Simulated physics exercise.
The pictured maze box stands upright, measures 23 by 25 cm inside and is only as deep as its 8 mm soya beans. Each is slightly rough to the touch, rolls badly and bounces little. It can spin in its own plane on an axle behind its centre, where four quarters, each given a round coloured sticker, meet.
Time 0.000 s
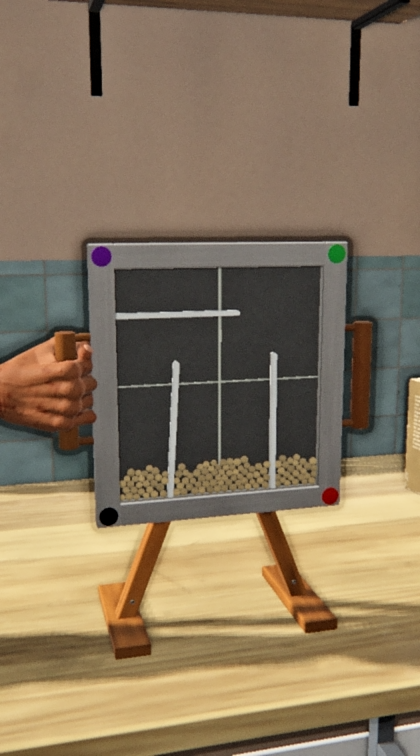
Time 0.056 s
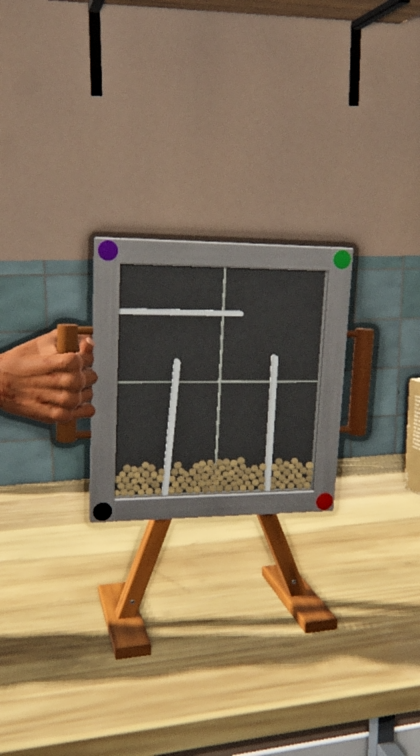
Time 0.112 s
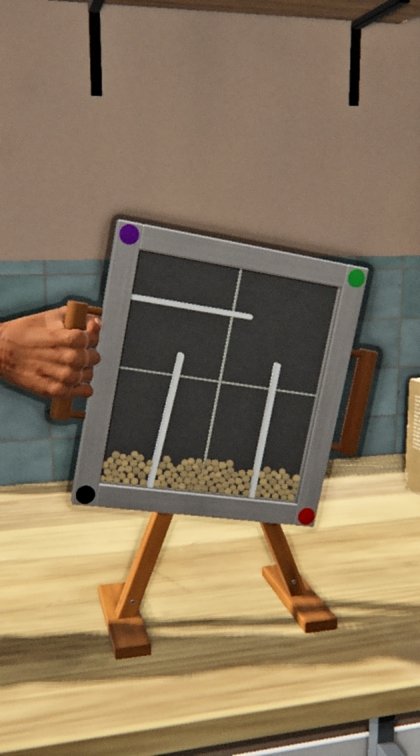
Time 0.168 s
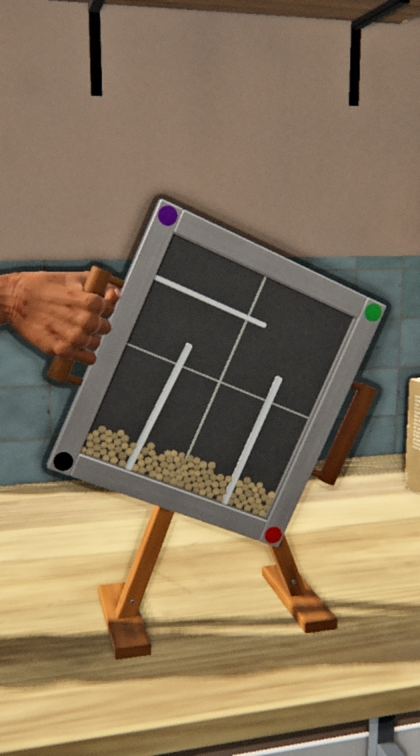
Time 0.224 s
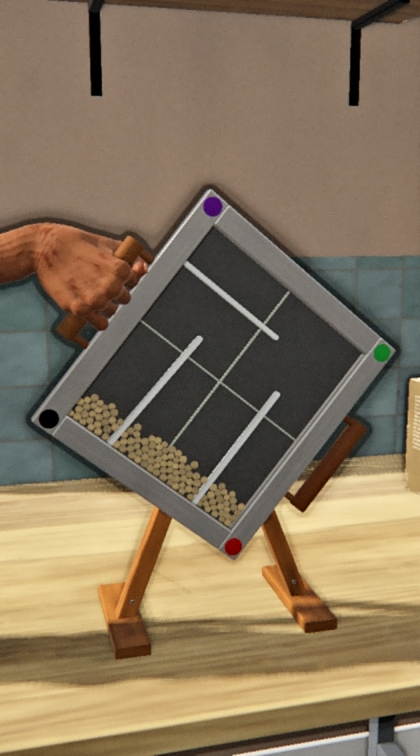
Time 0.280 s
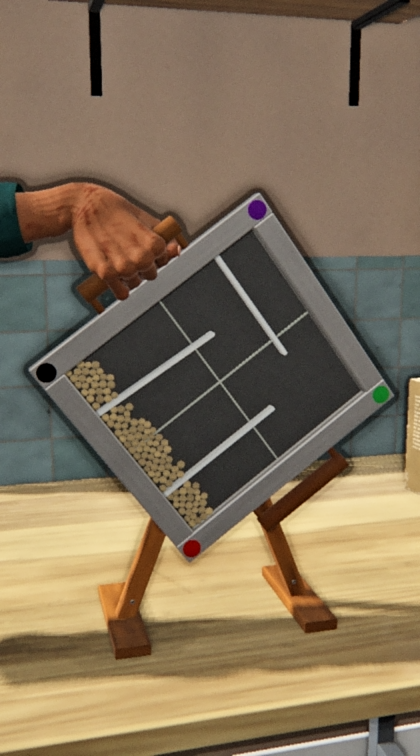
A hand gripping the left handle turned a square framed board clockwise on its wooden stand, slowly at first, and the small tan balls inside shifted into a slope against the black-dotted side.
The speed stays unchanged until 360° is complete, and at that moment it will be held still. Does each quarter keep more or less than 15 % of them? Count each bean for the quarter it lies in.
So black goes past, green falls short, red falls short and purple goes past, the line being 15 %.
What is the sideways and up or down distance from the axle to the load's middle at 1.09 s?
Roughly 7 cm to the left of the axle and 8 cm below it.
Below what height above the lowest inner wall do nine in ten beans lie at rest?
About 24 cm.
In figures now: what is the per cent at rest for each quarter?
At rest, % of load: Black quarter = 60; green quarter = 0; red quarter = 0; purple quarter = 40.
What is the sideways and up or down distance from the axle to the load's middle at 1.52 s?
8 cm left, 1 cm below.
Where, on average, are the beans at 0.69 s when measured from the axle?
3 cm left, 1 cm above.
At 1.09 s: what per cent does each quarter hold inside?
Black quarter: 0; green quarter: 5; red quarter: 0; purple quarter: 95.
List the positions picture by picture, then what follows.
In the first picture, level, about 120 beans; load centre (221, 477); top bean (244, 460); black (109, 517), green (337, 254), red (330, 496), purple (101, 257).
In the second picture, turned 3° clockwise; load centre (217, 477); top bean (145, 465).
In the third picture, turned 11° clockwise; load centre (204, 477); top bean (116, 455).
In the fourth picture, turned 24° clockwise; load centre (182, 472); top bean (102, 430).
In the fifth picture, turned 39° clockwise; load centre (161, 461); top bean (95, 398).
In the sixth picture, turned 54° clockwise; load centre (144, 445); top bean (81, 365); black (46, 373), green (381, 395), red (192, 549), purple (257, 210); walls (162, 496) to (271, 408), (96, 415) to (212, 334), (214, 254) to (284, 352).
By 0.69 s it has turned 162°, the beans' middle is 3 cm left of and 1 cm above the axle; by quarter, black 20 %, green 25 %, red 50 %, purple 10 %.
By 1.52 s it has turned 360°, the beans' middle is 8 cm left of and 1 cm below the axle; by quarter, black 60 %, purple 40 %.
In the end, by 2.5 s, black 60 %, green 0 %, red 0 %, purple 40 %.
